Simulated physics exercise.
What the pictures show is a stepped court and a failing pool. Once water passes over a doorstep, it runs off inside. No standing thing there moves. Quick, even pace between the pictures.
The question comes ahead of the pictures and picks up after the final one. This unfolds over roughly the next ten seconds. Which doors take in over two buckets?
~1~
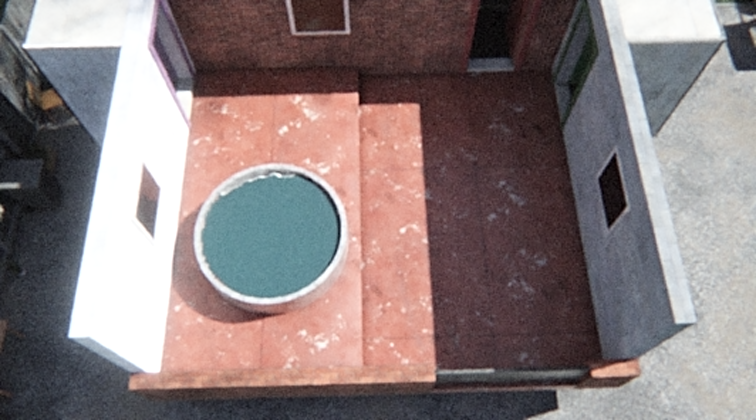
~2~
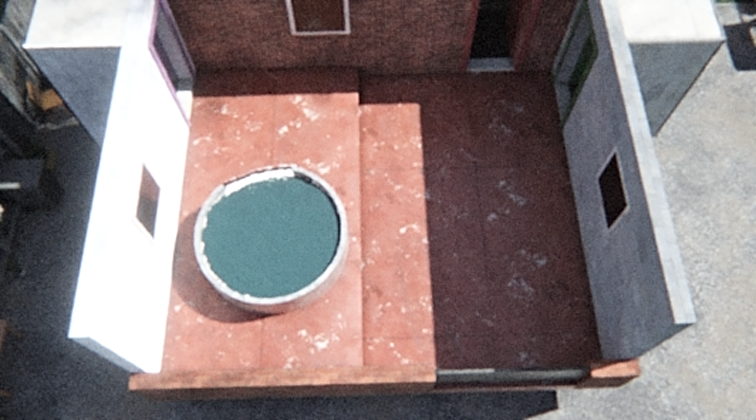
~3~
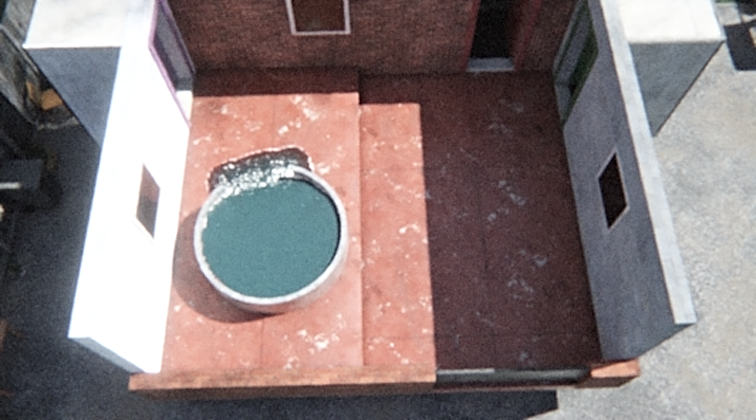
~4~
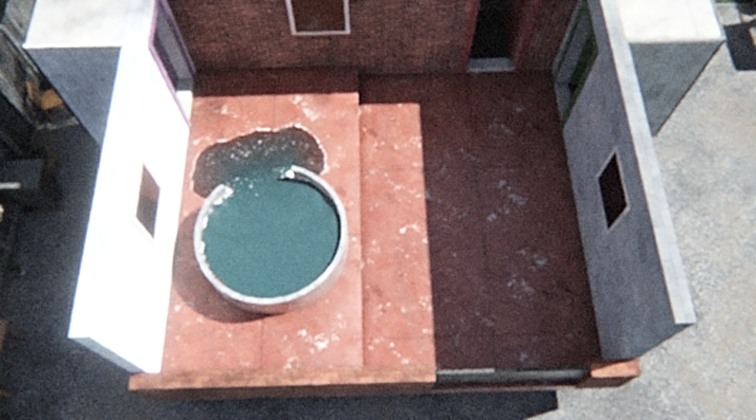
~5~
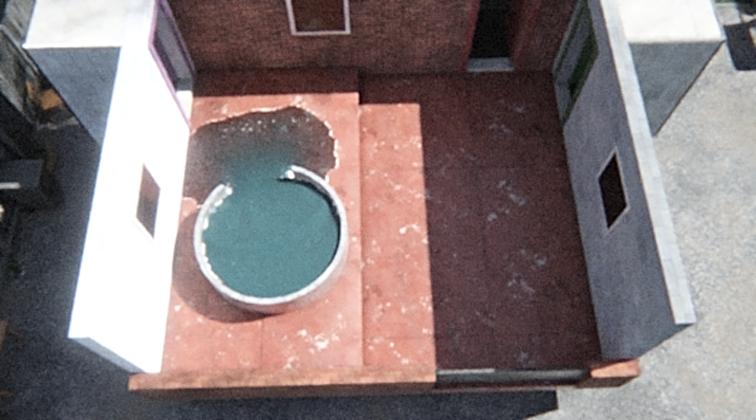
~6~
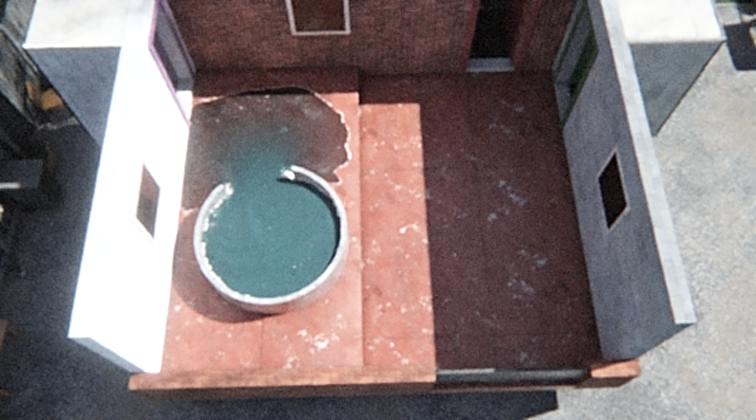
The green door will break the limit; the red door will respect the limit; the purple door will break the limit.
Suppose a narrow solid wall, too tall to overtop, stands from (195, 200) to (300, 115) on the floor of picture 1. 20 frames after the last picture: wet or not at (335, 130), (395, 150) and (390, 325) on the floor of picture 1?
First soaked, then soaked, then spared.
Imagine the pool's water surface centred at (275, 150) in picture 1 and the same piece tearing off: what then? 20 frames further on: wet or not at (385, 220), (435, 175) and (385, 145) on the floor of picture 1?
Result: Spared; inundated; inundated.
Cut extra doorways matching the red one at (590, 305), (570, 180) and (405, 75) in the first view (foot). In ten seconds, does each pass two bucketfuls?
Taken in sequence, they go: Not exceeded, not exceeded, not exceeded.
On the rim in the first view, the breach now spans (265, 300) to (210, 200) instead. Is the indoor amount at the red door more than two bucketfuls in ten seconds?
So red door comes in lower.
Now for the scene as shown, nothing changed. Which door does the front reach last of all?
Last in line is the door marked green.
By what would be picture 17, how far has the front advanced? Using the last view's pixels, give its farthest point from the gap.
The wet point farthest out is around (409, 76).
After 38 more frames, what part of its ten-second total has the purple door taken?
Some 100 in a hundred.
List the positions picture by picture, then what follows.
In the first picture, the round tank at (272, 232) is whole and still.
In the second picture, water pours out on the round tank's far side and has run to a hidden place.
In the third picture, the front is at (304, 156), out from the gap on the round tank's far side.
In the fourth picture, water pours out on the round tank's far side and has run to (294, 130).
In the fifth picture, the front is at (295, 110), out from the gap on the round tank's far side.
In the sixth picture, the front is at (191, 113), out from the gap on the round tank's far side.
A moment on, water covers 20 % of the floor; the green door not reached, the red door not reached, the purple door wet at the sill, nothing in.
Next, water covers 20 % of the floor; the green door not reached, the red door not reached, the purple door under two buckets in.
Then, water covers 35 % of the floor; the green door not reached, the red door wet at the sill, nothing in, the purple door over two buckets in.
Later, water covers 65 % of the floor; the green door under two buckets in, the red door wet at the sill, nothing in, the purple door over two buckets in.
In the end, water covers 95 % of the floor; the green door over two buckets in, the red door wet at the sill, nothing in, the purple door over two buckets in.
